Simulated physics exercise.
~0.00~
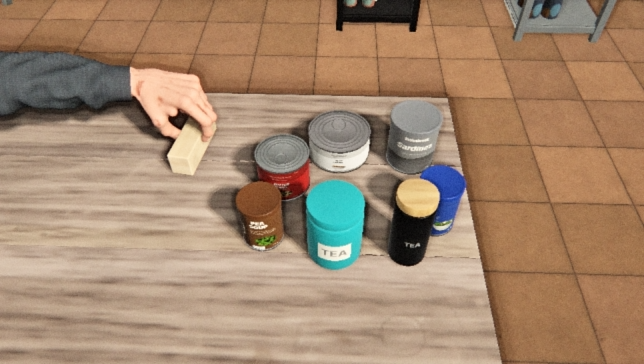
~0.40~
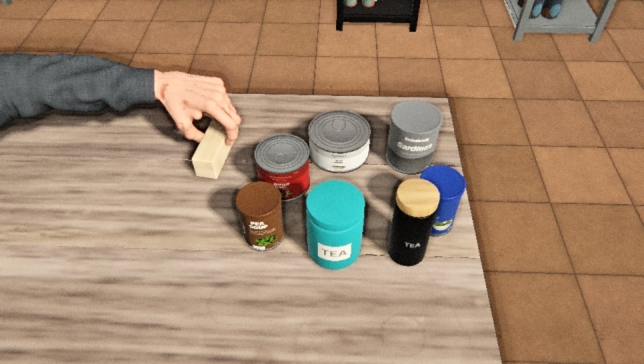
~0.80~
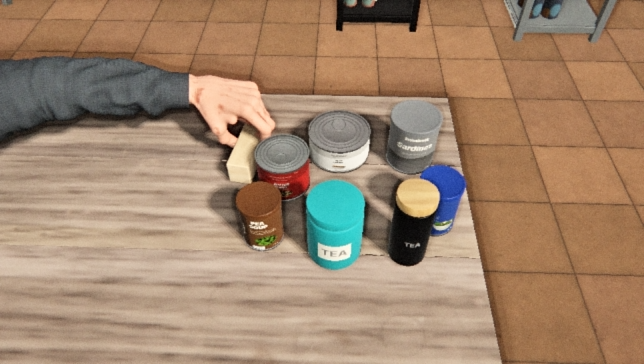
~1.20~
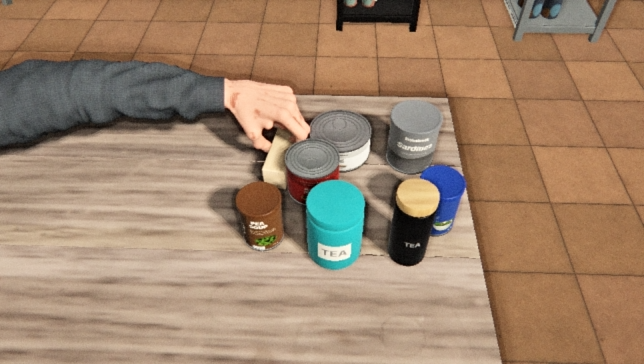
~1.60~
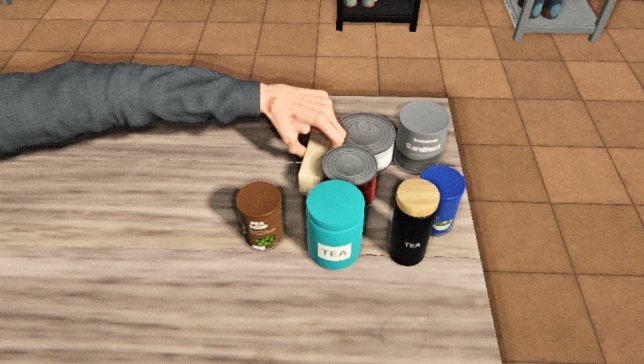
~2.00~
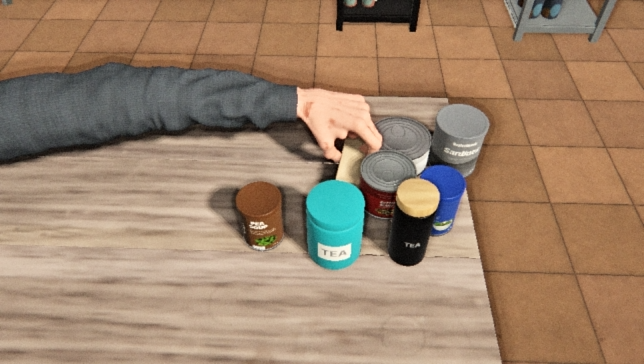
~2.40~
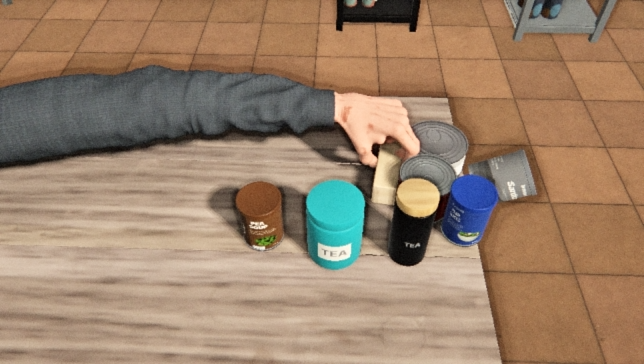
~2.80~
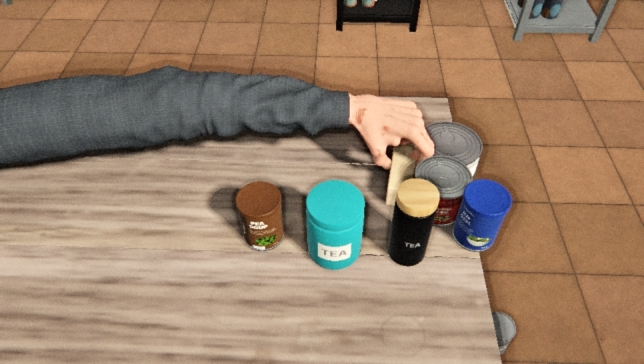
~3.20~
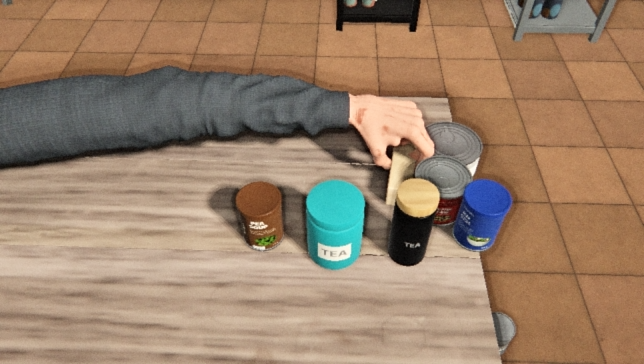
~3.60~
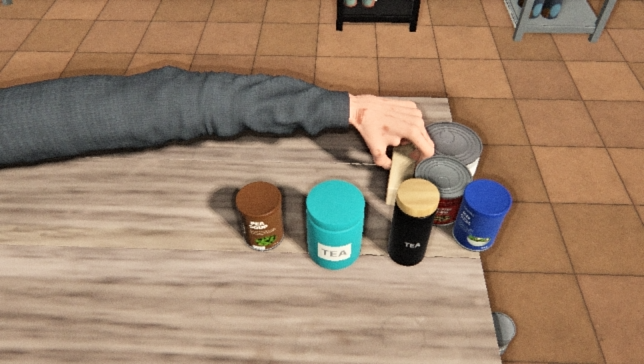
In the video, a hand slides a wooden block rightward across a table, pushing a red tub, white tub, grey tin and blue tin; the grey tin falls off the right edge to the floor, while the others stay on the table as the hand stops.
